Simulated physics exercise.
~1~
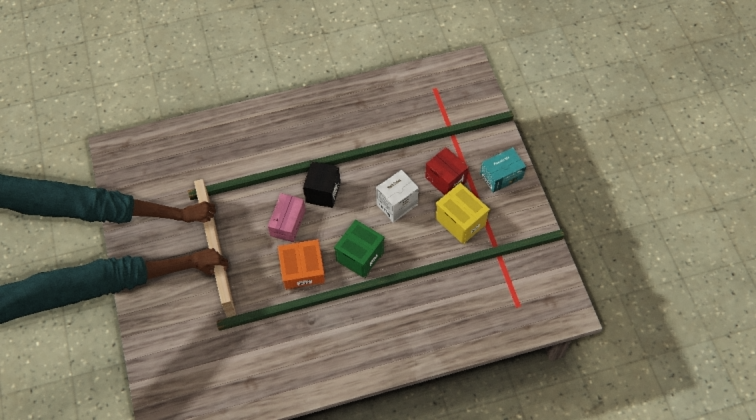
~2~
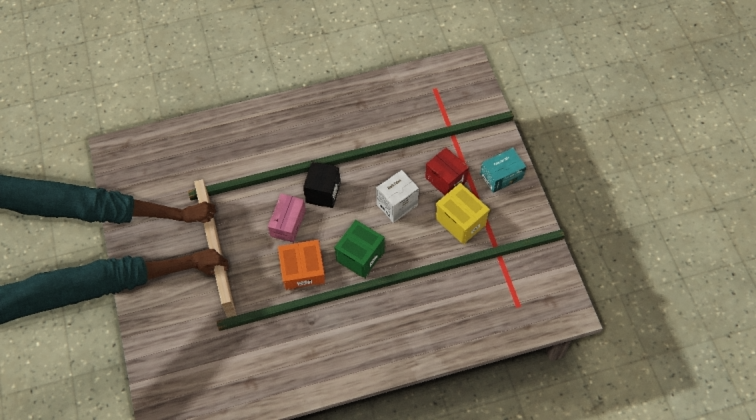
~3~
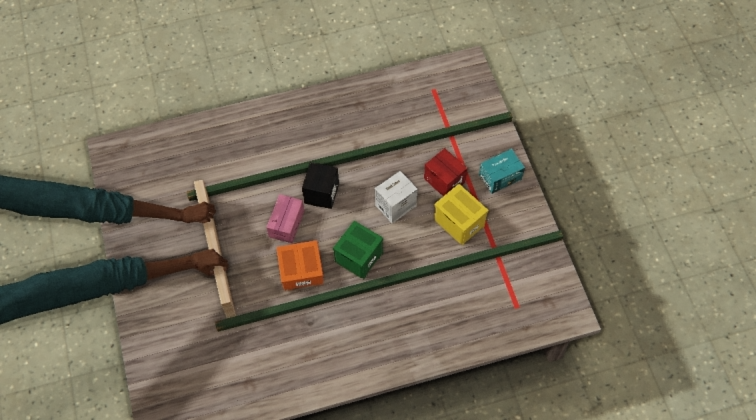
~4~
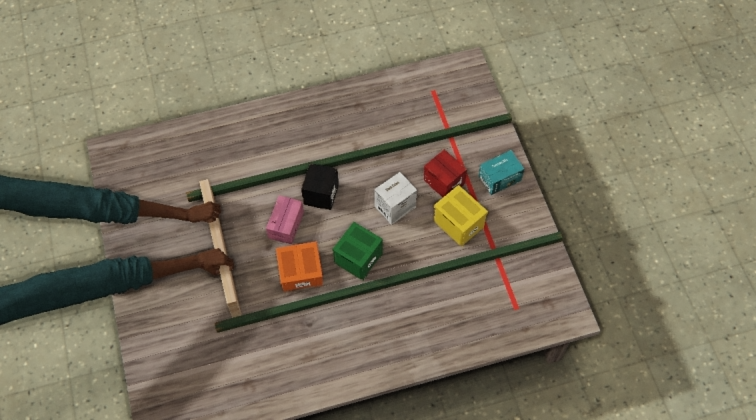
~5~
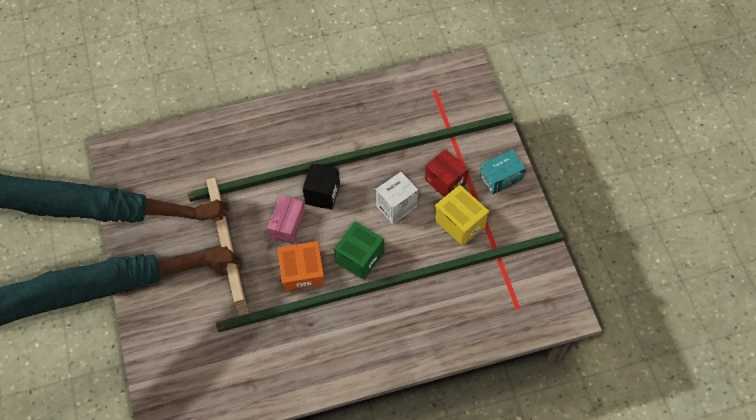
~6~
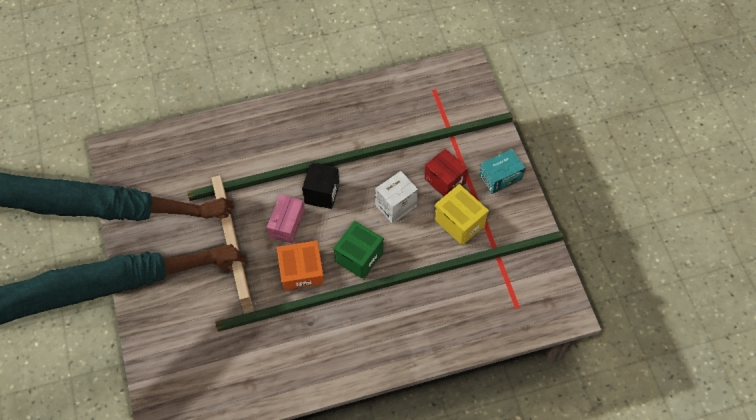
The clip opens on a wooden table with eight coloured boxes scattered between two green rails, a red line crossing near the right end, and two hands holding a wooden bar at the left. The bar stays almost still at first, then the hands slide it slightly right, while the boxes remain in place.
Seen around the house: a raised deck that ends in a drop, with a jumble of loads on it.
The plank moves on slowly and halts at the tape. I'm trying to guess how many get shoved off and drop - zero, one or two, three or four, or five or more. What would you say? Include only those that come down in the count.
I would say one or two.
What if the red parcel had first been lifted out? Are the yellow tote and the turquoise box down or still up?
First, the yellow tote takes the fall; then, the turquoise box takes the fall.
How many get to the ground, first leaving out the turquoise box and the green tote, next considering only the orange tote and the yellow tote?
0, then 1.
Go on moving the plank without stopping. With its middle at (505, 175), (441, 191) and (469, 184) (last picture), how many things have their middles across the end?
5; 0; 2.
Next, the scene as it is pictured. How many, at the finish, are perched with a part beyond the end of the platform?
Result: 1.
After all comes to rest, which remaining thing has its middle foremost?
The green tote.
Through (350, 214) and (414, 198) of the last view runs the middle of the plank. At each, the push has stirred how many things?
At the first spot the count is 4, and at the second it is 8.
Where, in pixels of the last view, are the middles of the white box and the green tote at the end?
Final centres, in order: Near (515, 178), near (550, 206).
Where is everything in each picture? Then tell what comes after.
The first frame shows turquoise box (503, 170); red parcel (447, 173); yellow tote (462, 214); plank (215, 248); tape (474, 191).
The second frame shows red parcel (447, 173); orange tote (302, 265).
The third frame shows yellow tote (460, 216); white box (396, 197).
The fourth frame shows turquoise box (501, 173); green tote (358, 252).
The fifth frame shows red parcel (446, 174); pink box (287, 220).
The sixth frame shows turquoise box (502, 172); red parcel (446, 174); yellow tote (461, 216); plank (232, 244); tape (473, 192).
Early on, none off yet; turquoise box at rest near (502, 172); red parcel at rest near (446, 174); yellow tote at rest near (461, 216).
A while later, none off yet; turquoise box moving near (503, 171); red parcel travelled a little near (455, 170); yellow tote travelled about its own width near (491, 204).
Finally, the number that fall off is one or two; lost, yellow tote and turquoise box.
